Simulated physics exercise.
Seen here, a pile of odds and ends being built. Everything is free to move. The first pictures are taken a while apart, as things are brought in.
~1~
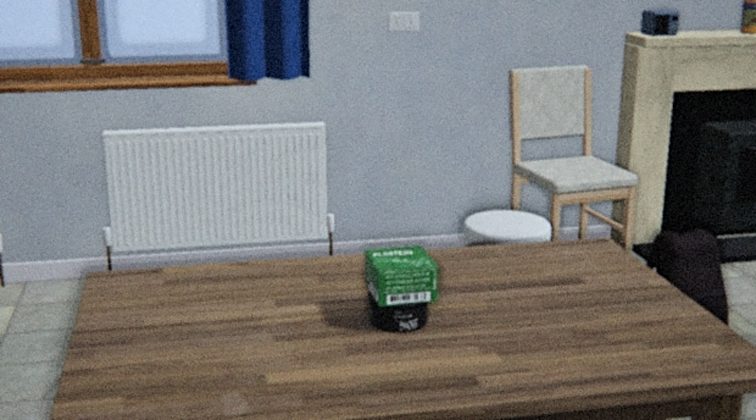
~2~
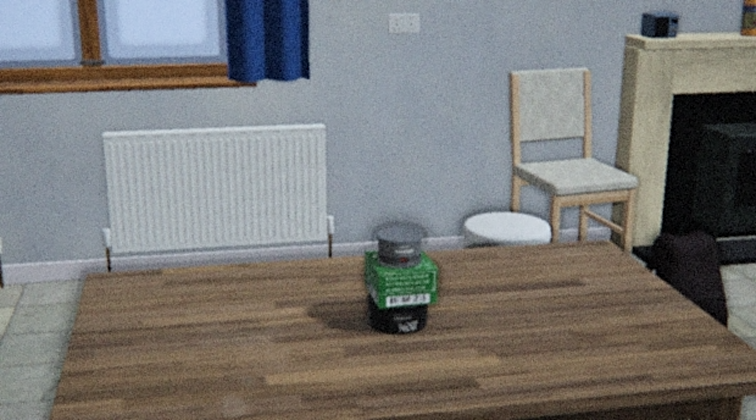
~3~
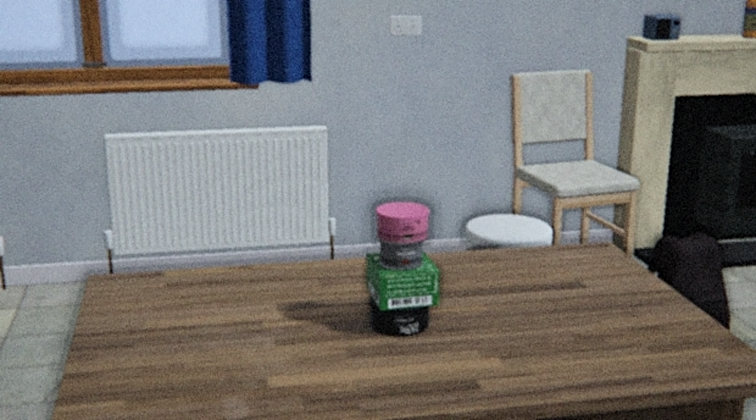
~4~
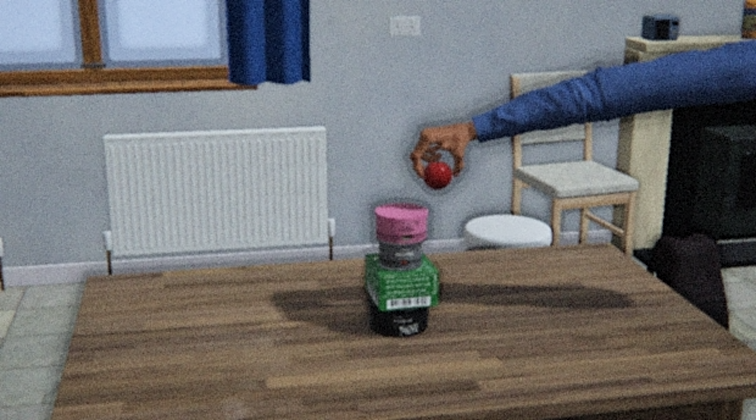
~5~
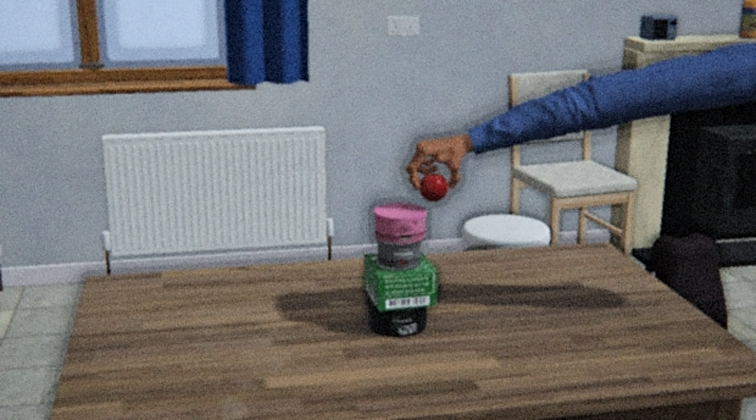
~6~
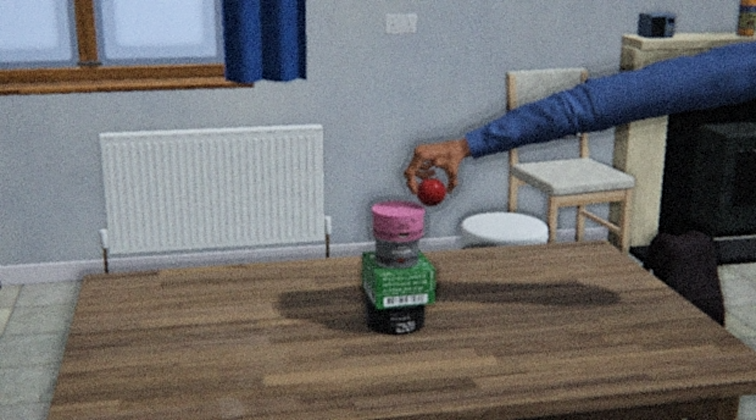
On a wooden table, grey then pink tubs topping a small stack, and a hand lowering a red tomato to its top.
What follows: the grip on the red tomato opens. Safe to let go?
In the end the pile gives way.
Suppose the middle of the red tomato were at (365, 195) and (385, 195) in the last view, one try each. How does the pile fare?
In the first case it loses its balance; in the second case it keeps its balance.
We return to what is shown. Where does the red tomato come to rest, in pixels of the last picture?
At about (465, 306).
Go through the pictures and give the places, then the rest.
In the first frame, the last thing is not in view yet; black tub (398, 308).
In the second frame, the last thing is not in view yet; grey tub (400, 248).
In the third frame, the last thing is not in view yet; black tub (400, 311).
In the fourth frame, on its way; red tomato (438, 175); grey tub (400, 250).
In the fifth frame, on its way; red tomato (434, 187); black tub (397, 312).
In the sixth frame, set down, still held; red tomato (431, 192); grey tub (397, 248).
Then, 0.30 s on from there, red tomato now fallen.
Then, 0.60 s on from there, things are still on the move.
In the end, fallen, red tomato; the other 4 unmoved. At the end, from the last picture's camera, red tomato near (464, 307). The pile loses its balance.
